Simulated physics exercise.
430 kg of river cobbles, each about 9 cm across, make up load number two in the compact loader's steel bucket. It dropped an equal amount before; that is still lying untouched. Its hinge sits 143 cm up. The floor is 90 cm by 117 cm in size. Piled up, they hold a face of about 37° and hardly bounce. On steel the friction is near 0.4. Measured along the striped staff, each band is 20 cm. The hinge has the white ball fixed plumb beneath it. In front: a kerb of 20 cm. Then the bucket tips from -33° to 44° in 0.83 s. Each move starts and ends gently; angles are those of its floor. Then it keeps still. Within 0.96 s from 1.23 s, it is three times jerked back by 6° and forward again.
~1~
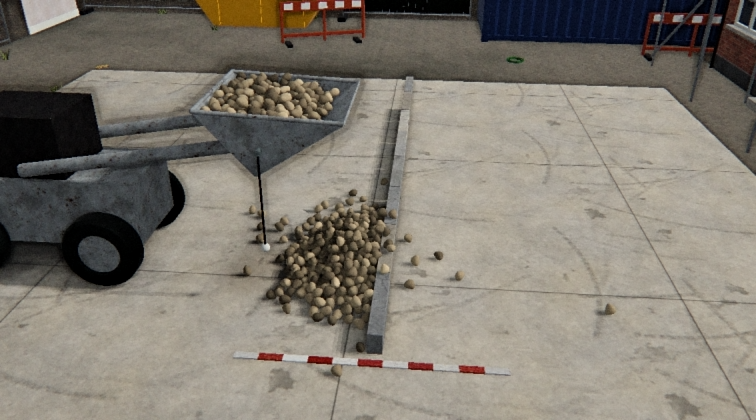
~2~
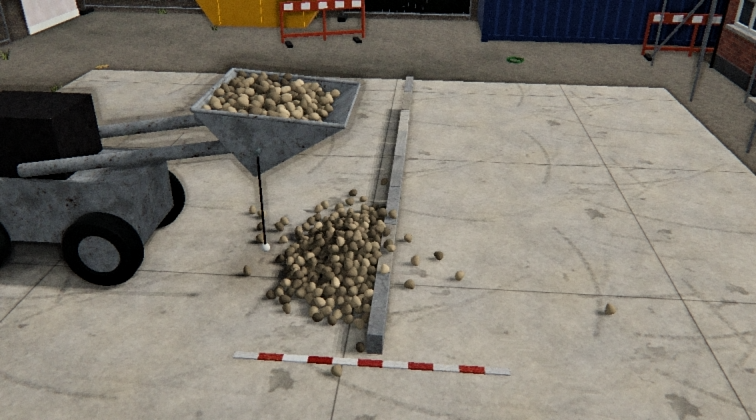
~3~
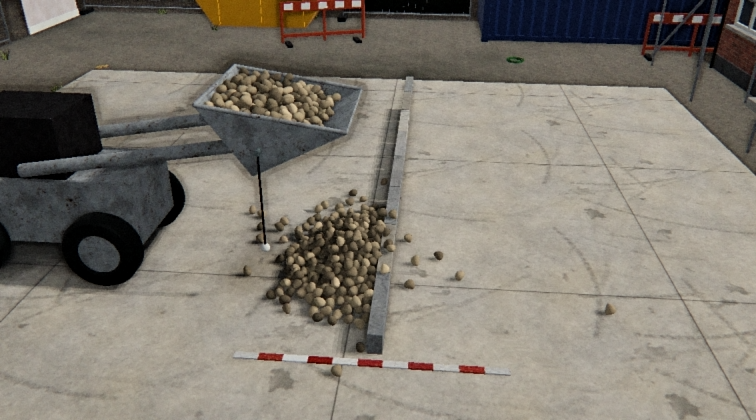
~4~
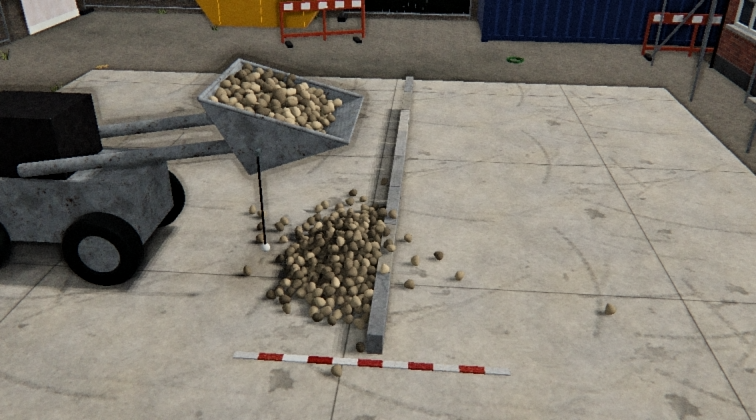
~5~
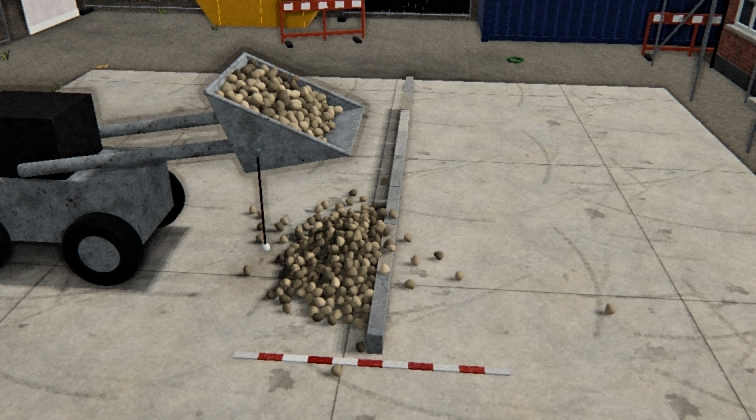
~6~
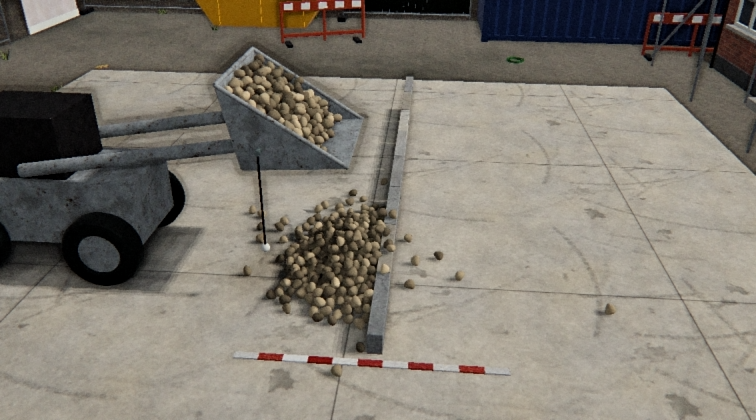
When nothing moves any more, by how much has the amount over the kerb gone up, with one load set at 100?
It has gone up by about 48 per cent of a load.
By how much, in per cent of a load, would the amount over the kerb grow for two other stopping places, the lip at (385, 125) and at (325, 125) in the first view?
First place about 90 %, second about 30 %.
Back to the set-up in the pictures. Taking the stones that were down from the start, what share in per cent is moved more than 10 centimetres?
Near 10 per cent, I reckon.
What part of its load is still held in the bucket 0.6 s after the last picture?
About 65 per cent is held.
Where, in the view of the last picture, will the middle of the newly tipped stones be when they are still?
In the last view, somewhere near (386, 254).
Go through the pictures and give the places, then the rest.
In the first picture, the bucket is at -33°, its lip at (344, 124); the top of the load is at (253, 86). The earlier load is highest near (358, 241), 30 cm above ground level, 98 % on this side of the kerb, 2 % over the kerb.
In the second picture, the bucket is at -31°, its lip at (345, 127); the top of the load is at (252, 83).
In the third picture, the bucket is at -27°, its lip at (347, 133); the top of the load is at (239, 81).
In the fourth picture, the bucket is at -21°, its lip at (349, 143); the top of the load is at (242, 77).
In the fifth picture, the bucket is at -13°, its lip at (350, 155); the top of the load is at (248, 72).
In the sixth picture, lip at (348, 168), floor tilted -3°, highest stones at (255, 68).
Then, 0.3 s after the last picture the floor is at 32°; in per cent of one load, 100 in the bucket, 98 on this side of the kerb, 2 over the kerb; the foremost stones are at (438, 263).
Then, 0.6 s after the last picture the floor is at 44°; in per cent of one load, 67 in the bucket, 132 on this side of the kerb, 2 over the kerb; the foremost stones are at (438, 263).
Then, 2.3 s after the last picture the floor is at 44°; in per cent of one load, 0 in the bucket, 151 on this side of the kerb, 49 over the kerb; the foremost stones are at (594, 274).
Then, 5.0 s after the last picture the floor is at 44°; in per cent of one load, 0 in the bucket, 151 on this side of the kerb, 49 over the kerb; the foremost stones are at (594, 274). Net gain over the kerb, 48.
